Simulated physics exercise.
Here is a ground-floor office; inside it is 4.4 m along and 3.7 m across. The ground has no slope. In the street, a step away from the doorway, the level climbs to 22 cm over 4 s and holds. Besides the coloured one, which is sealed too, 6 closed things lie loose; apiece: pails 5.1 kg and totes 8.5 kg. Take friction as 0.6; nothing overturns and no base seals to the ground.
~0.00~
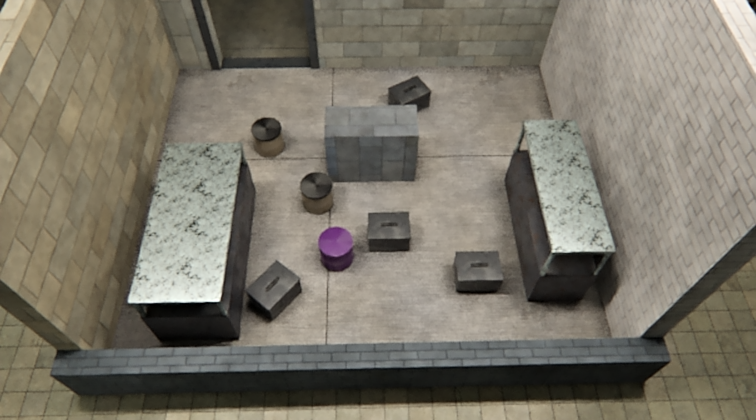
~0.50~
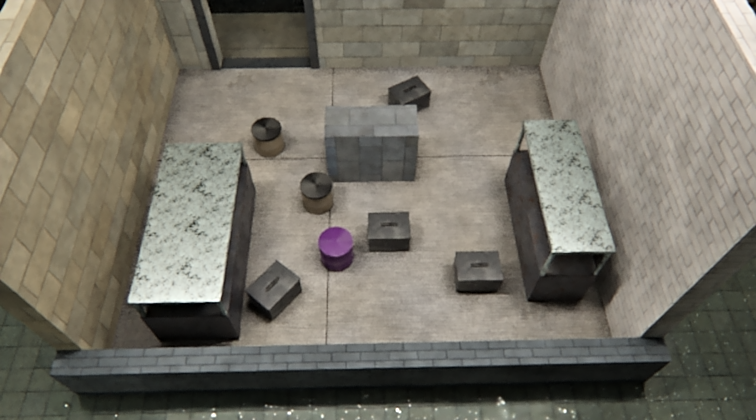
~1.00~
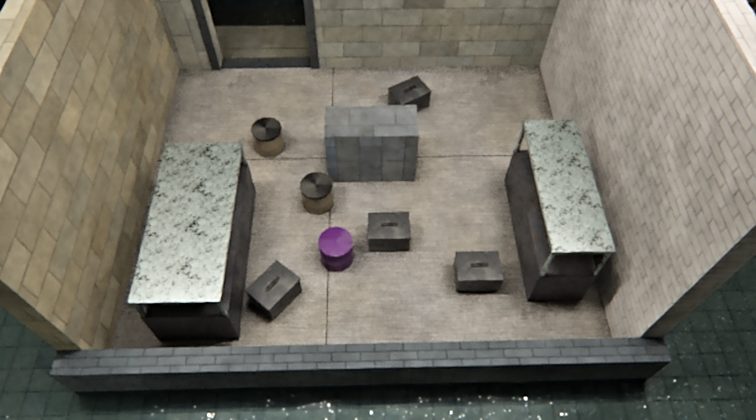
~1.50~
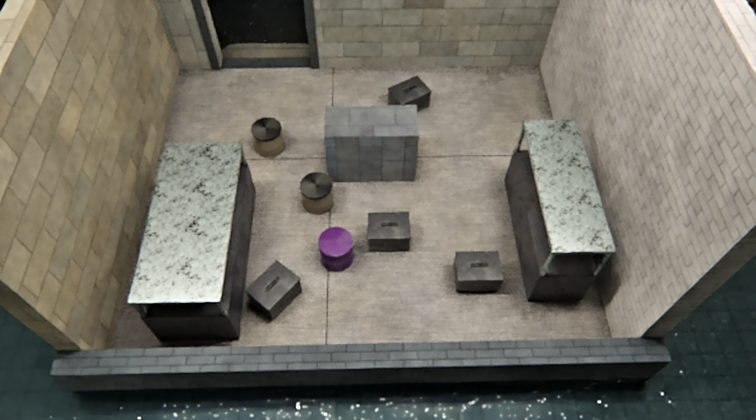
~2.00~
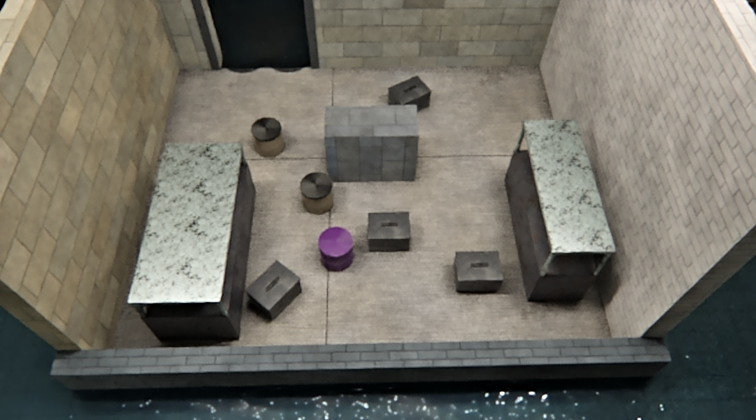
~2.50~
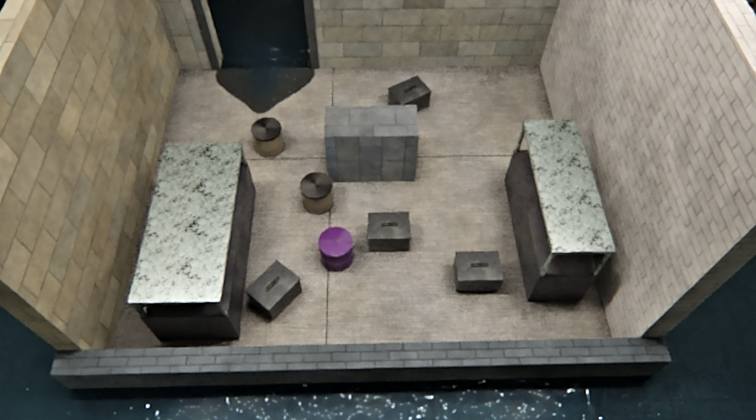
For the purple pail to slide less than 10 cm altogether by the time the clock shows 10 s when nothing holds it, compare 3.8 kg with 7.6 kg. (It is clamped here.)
Verdict: Neither load is enough.
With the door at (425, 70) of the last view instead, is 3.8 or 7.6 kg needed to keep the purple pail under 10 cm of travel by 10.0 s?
Then only the larger load is enough.
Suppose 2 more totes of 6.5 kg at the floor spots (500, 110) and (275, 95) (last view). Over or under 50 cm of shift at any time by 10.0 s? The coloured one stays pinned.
In turn: Short of it, more.
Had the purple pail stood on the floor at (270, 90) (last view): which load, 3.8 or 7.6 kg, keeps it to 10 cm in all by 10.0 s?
Neither is enough.
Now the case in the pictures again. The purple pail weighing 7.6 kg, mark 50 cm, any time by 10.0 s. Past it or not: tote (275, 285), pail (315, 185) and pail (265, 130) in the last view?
In turn: Past it, past it, past it.
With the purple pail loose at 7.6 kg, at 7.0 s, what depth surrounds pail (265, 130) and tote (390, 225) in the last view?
About 6 and 4 cm.
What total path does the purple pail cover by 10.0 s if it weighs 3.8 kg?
Some 300 cm in all.
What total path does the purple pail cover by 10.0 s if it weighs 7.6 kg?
Some 80 cm in all.
After 3.5 s the purple pail would be 0 cm from its start with 3.8 kg and 0 cm from its start with 7.6 kg; 0 cm of water round it then.
After 4.5 s the purple pail would be 0 cm from its start with 3.8 kg and 0 cm from its start with 7.6 kg; 0 cm of water round it then.
After 7.0 s the purple pail would be 69 cm from its start with 3.8 kg and 1 cm from its start with 7.6 kg; 5 cm of water round it then.
After 10.0 s the purple pail would be 243 cm from its start with 3.8 kg and 65 cm from its start with 7.6 kg; 10 cm of water round it then.
